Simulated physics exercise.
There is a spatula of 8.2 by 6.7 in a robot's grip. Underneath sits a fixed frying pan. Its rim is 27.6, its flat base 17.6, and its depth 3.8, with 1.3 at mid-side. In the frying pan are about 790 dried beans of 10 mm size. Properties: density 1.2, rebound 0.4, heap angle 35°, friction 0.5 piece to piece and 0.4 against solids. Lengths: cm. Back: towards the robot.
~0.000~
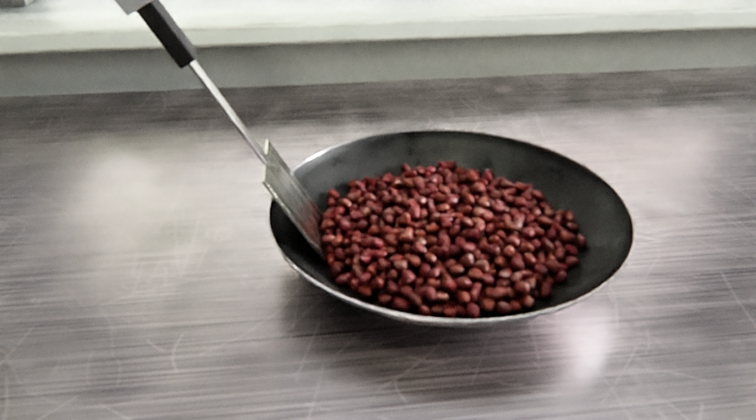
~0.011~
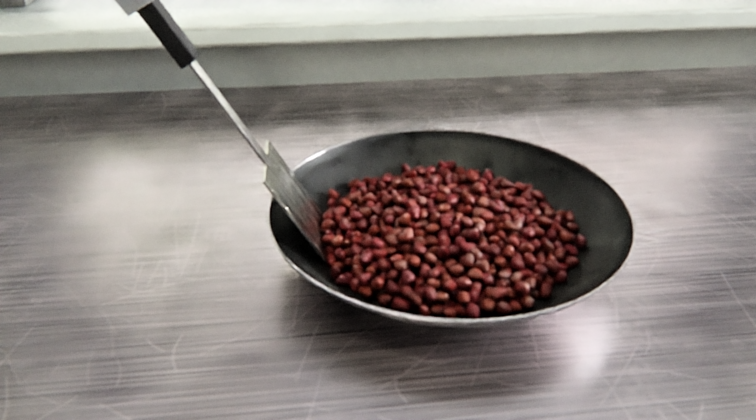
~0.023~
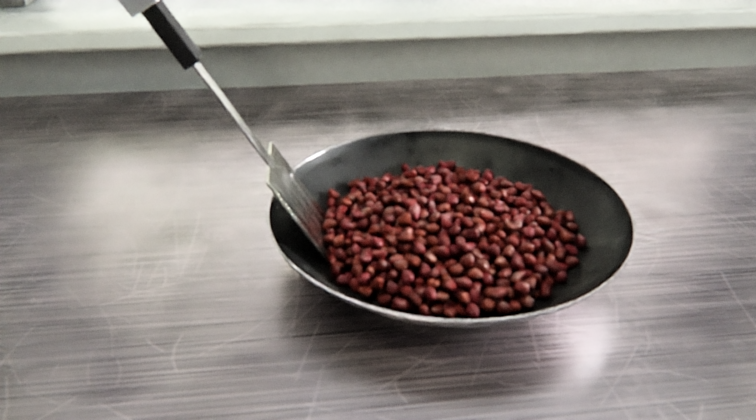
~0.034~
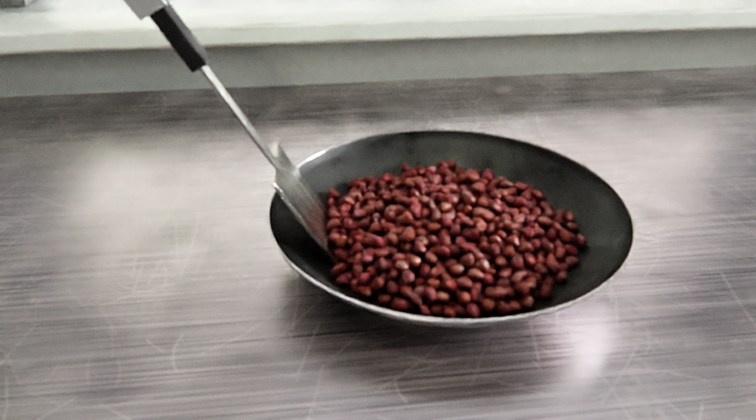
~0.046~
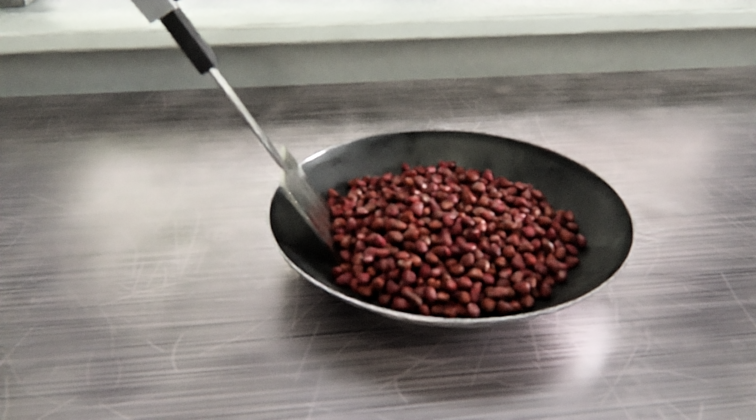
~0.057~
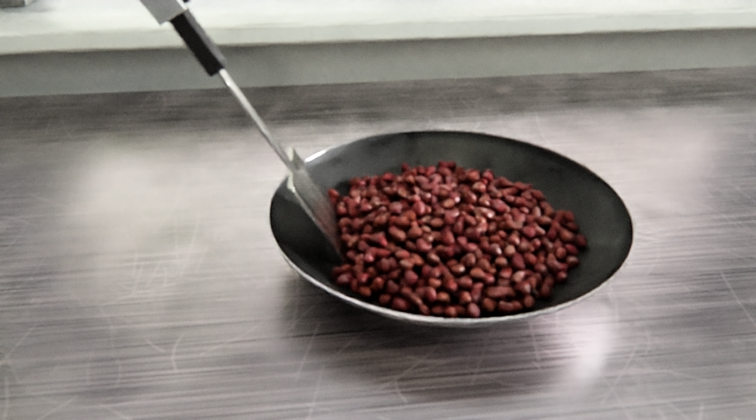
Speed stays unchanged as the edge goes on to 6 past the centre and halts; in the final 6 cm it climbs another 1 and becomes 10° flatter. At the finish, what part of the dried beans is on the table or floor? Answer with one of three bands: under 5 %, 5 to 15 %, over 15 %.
Under 5 %.
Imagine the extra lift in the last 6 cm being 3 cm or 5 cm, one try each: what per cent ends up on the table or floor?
0 and 0 %.
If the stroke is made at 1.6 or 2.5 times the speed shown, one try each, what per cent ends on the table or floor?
Try one about 0 %, try two about 5 %.
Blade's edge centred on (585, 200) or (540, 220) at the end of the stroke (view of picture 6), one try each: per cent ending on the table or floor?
Some 25 and 5 per cent.
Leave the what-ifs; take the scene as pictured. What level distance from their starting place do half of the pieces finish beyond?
Somewhere around 3 centimetres, I'd say.
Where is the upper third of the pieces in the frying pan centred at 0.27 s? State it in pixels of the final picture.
It is centred at roughly (514, 208).
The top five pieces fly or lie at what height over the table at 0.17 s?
They are near 4 cm up.
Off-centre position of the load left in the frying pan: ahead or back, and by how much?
The kept load is shifted forward by about 4.0 cm.
After 0.17 s, sloping 61°, highest piece 4 above the table; 794 in the frying pan.
After 0.27 s, sloping 57°, highest piece 5 above the table; 794 in the frying pan.
After 0.53 s, sloping 51°, highest piece 5 above the table; 790 in the frying pan, 4 on the table or floor.
After 1.58 s, sloping 51°, highest piece 5 above the table; 790 in the frying pan, 4 on the table or floor.
At rest, 790 in the frying pan, 4 on the table or floor. That is 1 % on the table or floor.
